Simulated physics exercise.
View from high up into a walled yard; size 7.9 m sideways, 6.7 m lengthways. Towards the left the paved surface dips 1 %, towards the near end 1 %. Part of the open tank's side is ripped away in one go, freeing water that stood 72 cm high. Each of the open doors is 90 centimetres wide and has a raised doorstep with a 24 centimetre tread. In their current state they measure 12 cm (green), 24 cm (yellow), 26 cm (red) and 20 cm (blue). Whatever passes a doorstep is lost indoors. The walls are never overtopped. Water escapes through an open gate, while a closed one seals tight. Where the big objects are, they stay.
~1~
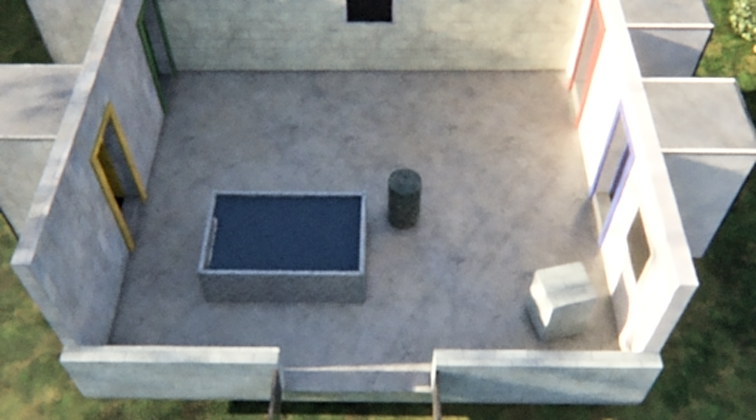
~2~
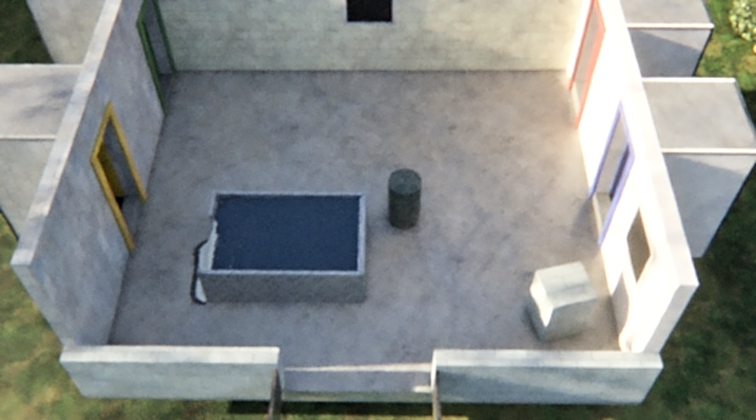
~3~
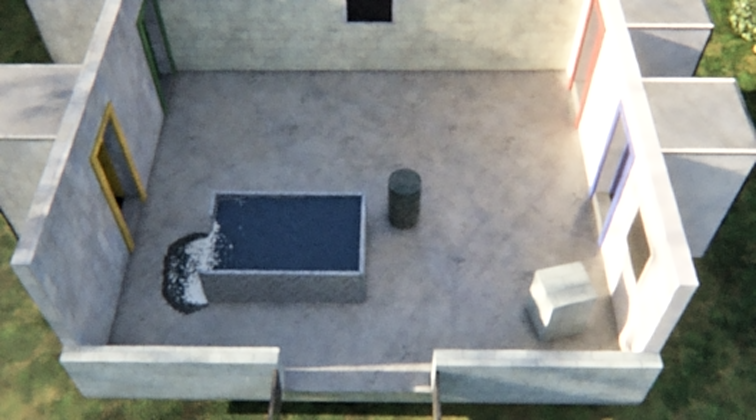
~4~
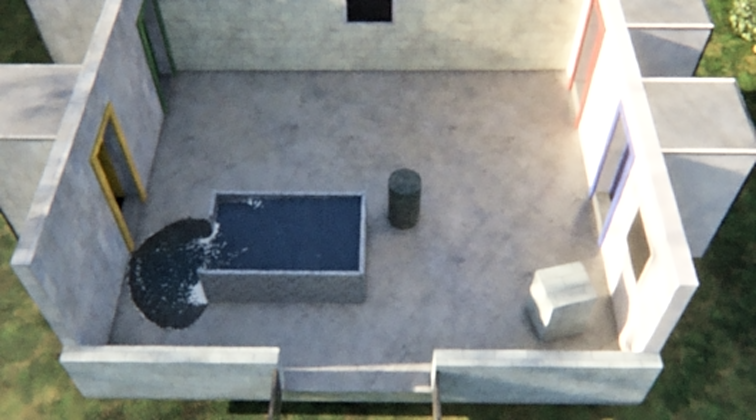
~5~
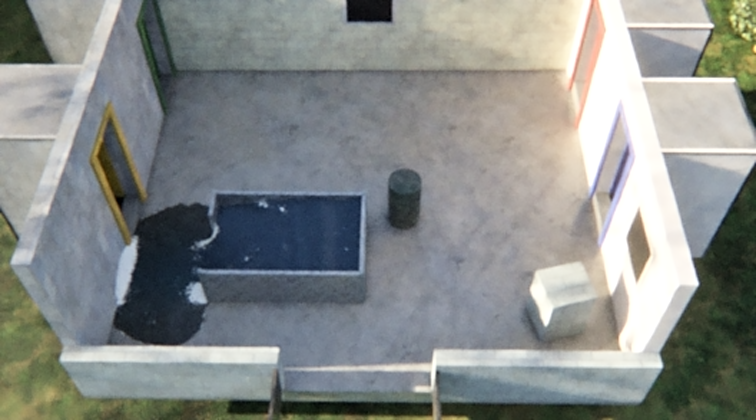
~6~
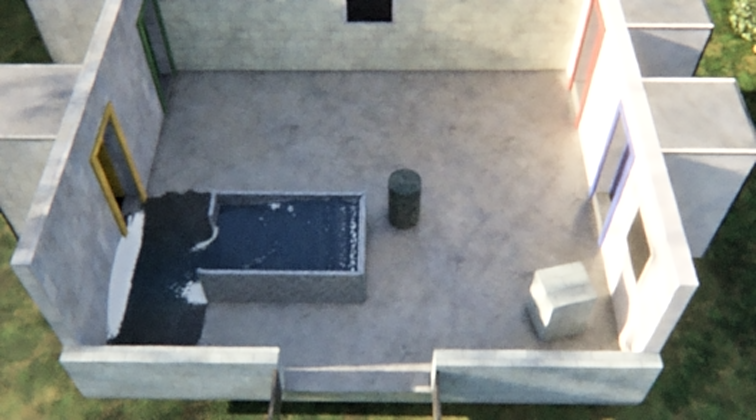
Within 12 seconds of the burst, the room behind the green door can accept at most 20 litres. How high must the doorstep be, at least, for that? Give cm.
About 8.5 cm.
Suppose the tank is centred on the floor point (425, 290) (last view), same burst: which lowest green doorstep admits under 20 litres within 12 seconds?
Close to 13.0 cm would do it.
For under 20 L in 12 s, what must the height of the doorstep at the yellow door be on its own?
Door yellow, min height approx. 25 cm.
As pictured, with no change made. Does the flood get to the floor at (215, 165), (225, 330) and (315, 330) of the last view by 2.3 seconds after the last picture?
Listed order - soaked through, soaked through, soaked through.
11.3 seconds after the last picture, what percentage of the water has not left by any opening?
Share still there: Approx. 90 percent.
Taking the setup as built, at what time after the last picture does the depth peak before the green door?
I'd say near 5.0 seconds.
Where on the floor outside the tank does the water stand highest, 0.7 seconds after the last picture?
Near pixel (101, 374).
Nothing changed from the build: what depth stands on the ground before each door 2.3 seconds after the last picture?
Door by door in centimetres - green 4, yellow 20, red 0, blue 0.
Then, 0.7 s after the last picture water covers 10 % of the floor, deepest (60 cm) near (101, 374); it has not reached the green door.
Then, 2.3 s after the last picture water covers 35 % of the floor, deepest (38 cm) near (101, 374); 4 cm at the green door, 0 litres in over its 12 cm doorstep.
Then, 11.3 s after the last picture water covers 100 % of the floor, deepest (10 cm) near (101, 374); 5 cm at the green door, 5 litres in over its 12 cm doorstep.
At the green door as built, the water peaked near 12 cm, 4.9 s after the last picture.
With a doorstep of 7 cm, 36 litres would have come in within the 12 s; with 10.5 cm, 9 litres. So under 20 litres takes about 8.5 cm.
